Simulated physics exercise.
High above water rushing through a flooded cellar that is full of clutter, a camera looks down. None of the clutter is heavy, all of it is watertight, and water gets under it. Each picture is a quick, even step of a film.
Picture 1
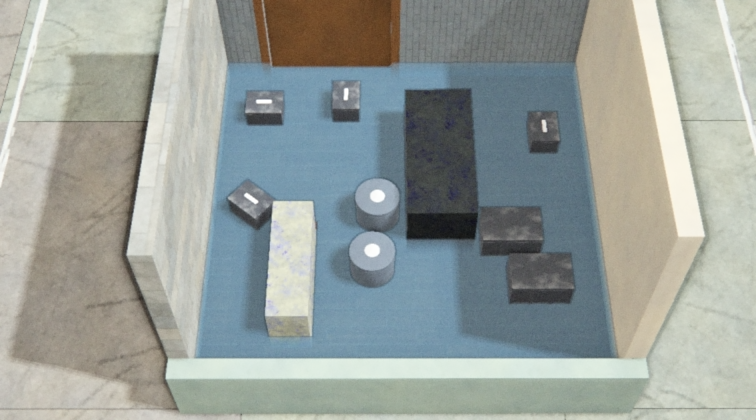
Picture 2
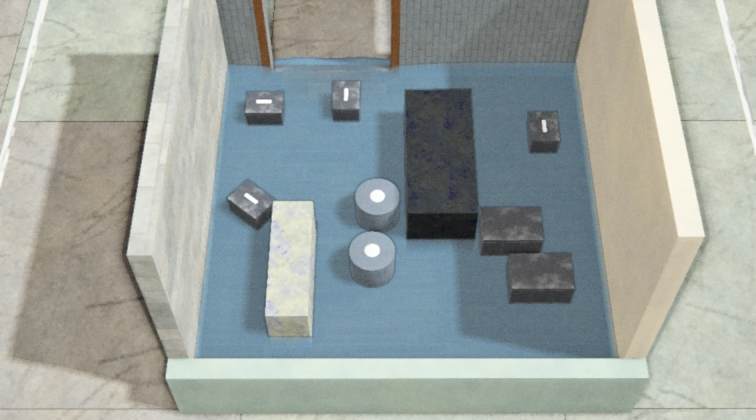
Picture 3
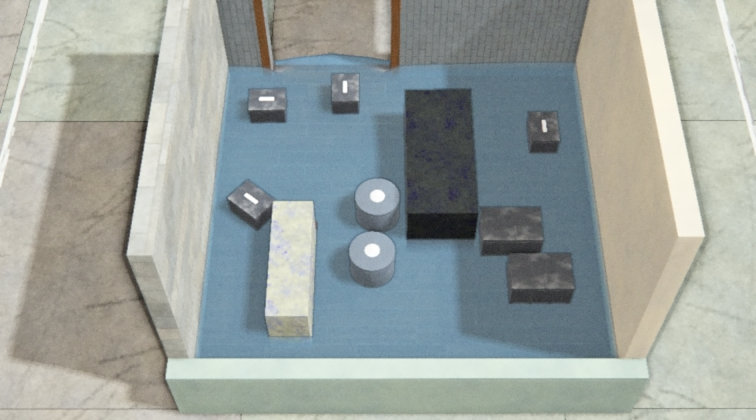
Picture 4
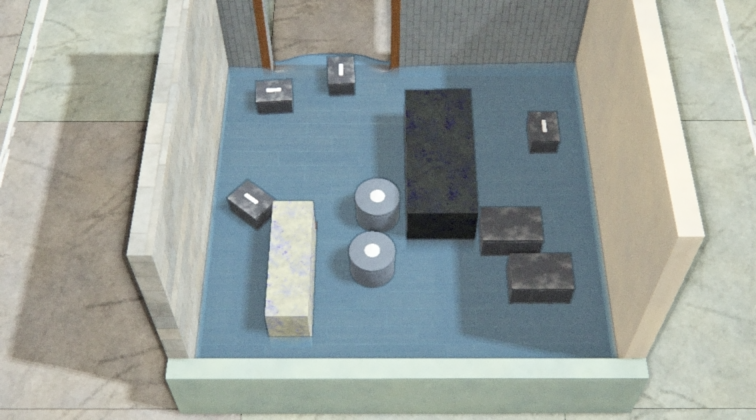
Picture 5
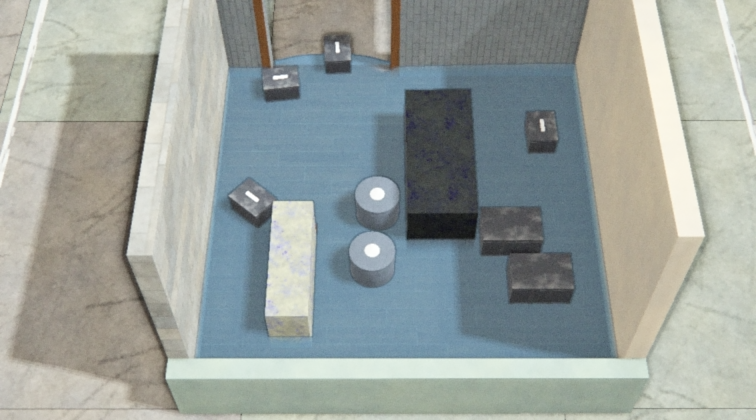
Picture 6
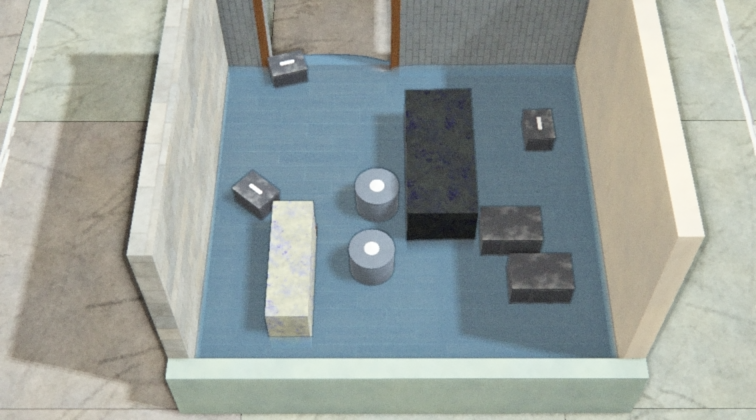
The footage shows a flooded room from above as the brown door disappears from its doorway; two dark floating boxes drift toward the opening, the right one passing out of view, while a few other objects shift slightly.
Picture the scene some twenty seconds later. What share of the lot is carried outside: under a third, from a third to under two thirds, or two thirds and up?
It is going to be at or above two thirds.
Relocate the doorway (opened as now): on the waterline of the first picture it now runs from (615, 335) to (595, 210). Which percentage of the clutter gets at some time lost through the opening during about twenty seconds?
My figure is 80 %.
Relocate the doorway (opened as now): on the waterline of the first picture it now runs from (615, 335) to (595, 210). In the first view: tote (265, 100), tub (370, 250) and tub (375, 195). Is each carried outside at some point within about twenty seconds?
The three come to no escape, escape and escape, in that order.
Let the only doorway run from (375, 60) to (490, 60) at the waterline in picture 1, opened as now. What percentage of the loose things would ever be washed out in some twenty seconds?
Estimated share: Around 100 %.
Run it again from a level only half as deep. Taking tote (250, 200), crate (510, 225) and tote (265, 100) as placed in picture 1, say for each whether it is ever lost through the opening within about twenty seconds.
Object by object the verdict is leaves, never escapes, leaves.
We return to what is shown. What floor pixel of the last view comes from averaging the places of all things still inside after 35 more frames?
Roughly at (447, 271).
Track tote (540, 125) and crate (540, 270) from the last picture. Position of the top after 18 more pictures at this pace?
Roughly (451, 70) for one and (498, 268) for the other.
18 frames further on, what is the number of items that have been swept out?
That comes to 4.
A moment on, 2 of 8 are out; 6 afloat.
Next, 4 of 8 are out; 4 afloat.
Later, 6 of 8 are out; 2 afloat.
In the end, 6 of 8 are out; 2 afloat.
